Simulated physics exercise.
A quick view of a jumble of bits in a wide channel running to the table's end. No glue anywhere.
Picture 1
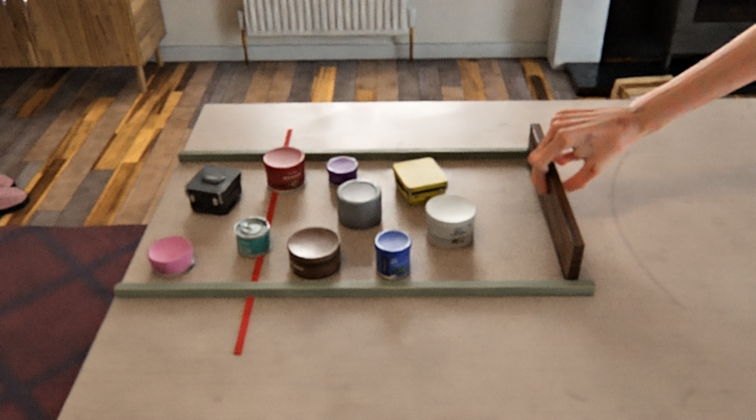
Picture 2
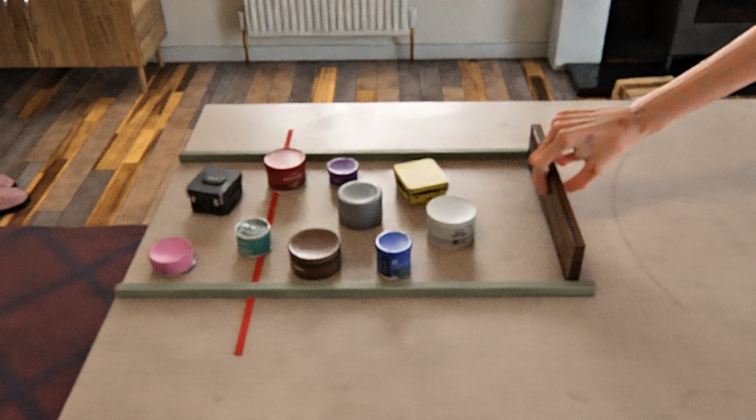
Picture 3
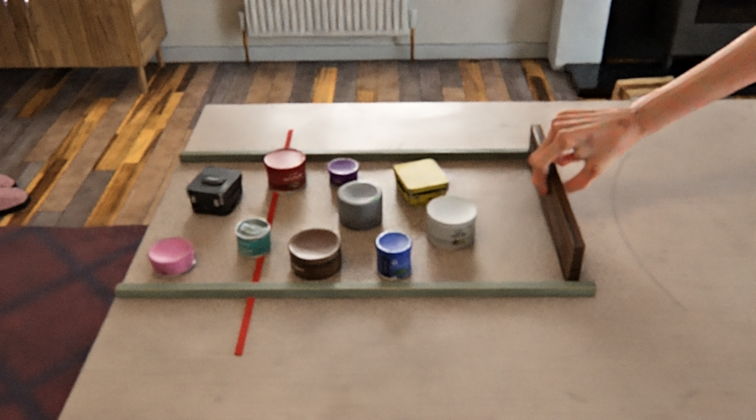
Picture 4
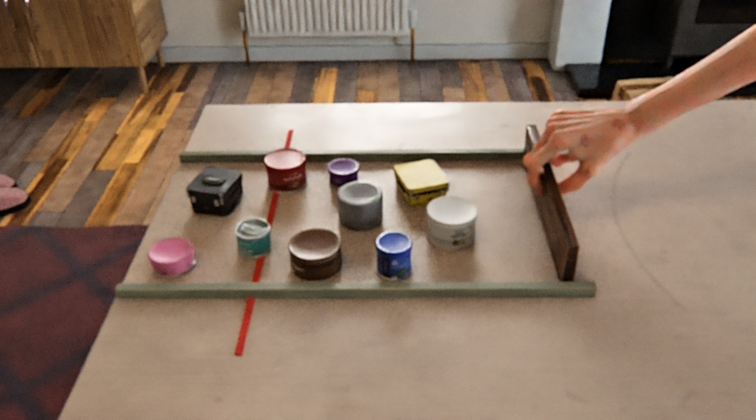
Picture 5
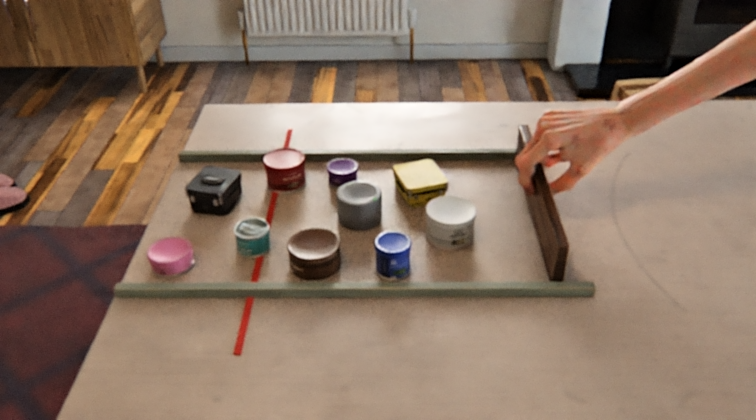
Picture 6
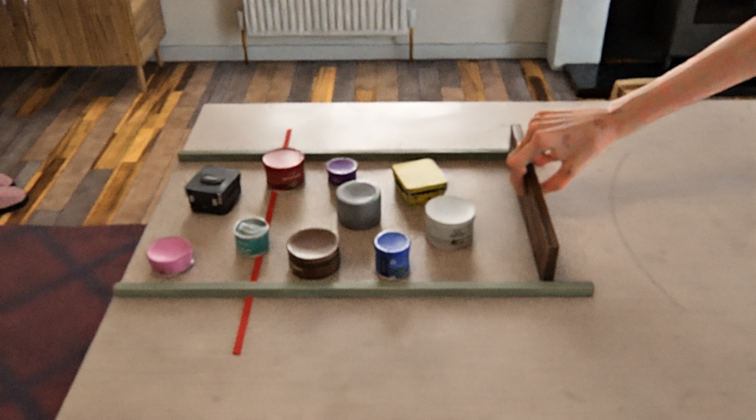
To begin with, a hand holds a dark board upright at the right of a channel between two green rails, where small pots, tins and cases sit around a red tape line. The hand then slides the board slightly left toward the white pot, while the objects stay essentially still.
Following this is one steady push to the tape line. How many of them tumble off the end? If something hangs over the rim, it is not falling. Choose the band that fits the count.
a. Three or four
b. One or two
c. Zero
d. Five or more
c, zero.
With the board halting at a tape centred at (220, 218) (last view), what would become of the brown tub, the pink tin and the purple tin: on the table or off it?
The brown tub? It is safe. The pink tin? It does not stay. The purple tin? It is safe.
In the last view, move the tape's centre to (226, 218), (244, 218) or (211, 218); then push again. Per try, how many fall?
Going through each try, you'd get 2, 1 and 4.
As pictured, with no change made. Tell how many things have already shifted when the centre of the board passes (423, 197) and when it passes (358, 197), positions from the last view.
First 2, after that 7.
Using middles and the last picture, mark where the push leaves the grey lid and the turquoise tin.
Final centres, first then second: (247, 201), (197, 232).
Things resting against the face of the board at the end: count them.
Result: 4 in all.
A little later, none off yet; pink tin at rest near (171, 257); black case at rest near (215, 190); turquoise tin at rest near (252, 238).
Next, none off yet; pink tin at rest near (171, 257); black case at rest near (210, 192); turquoise tin shifted a little near (236, 232).
When it is over, the number that fall off is zero.
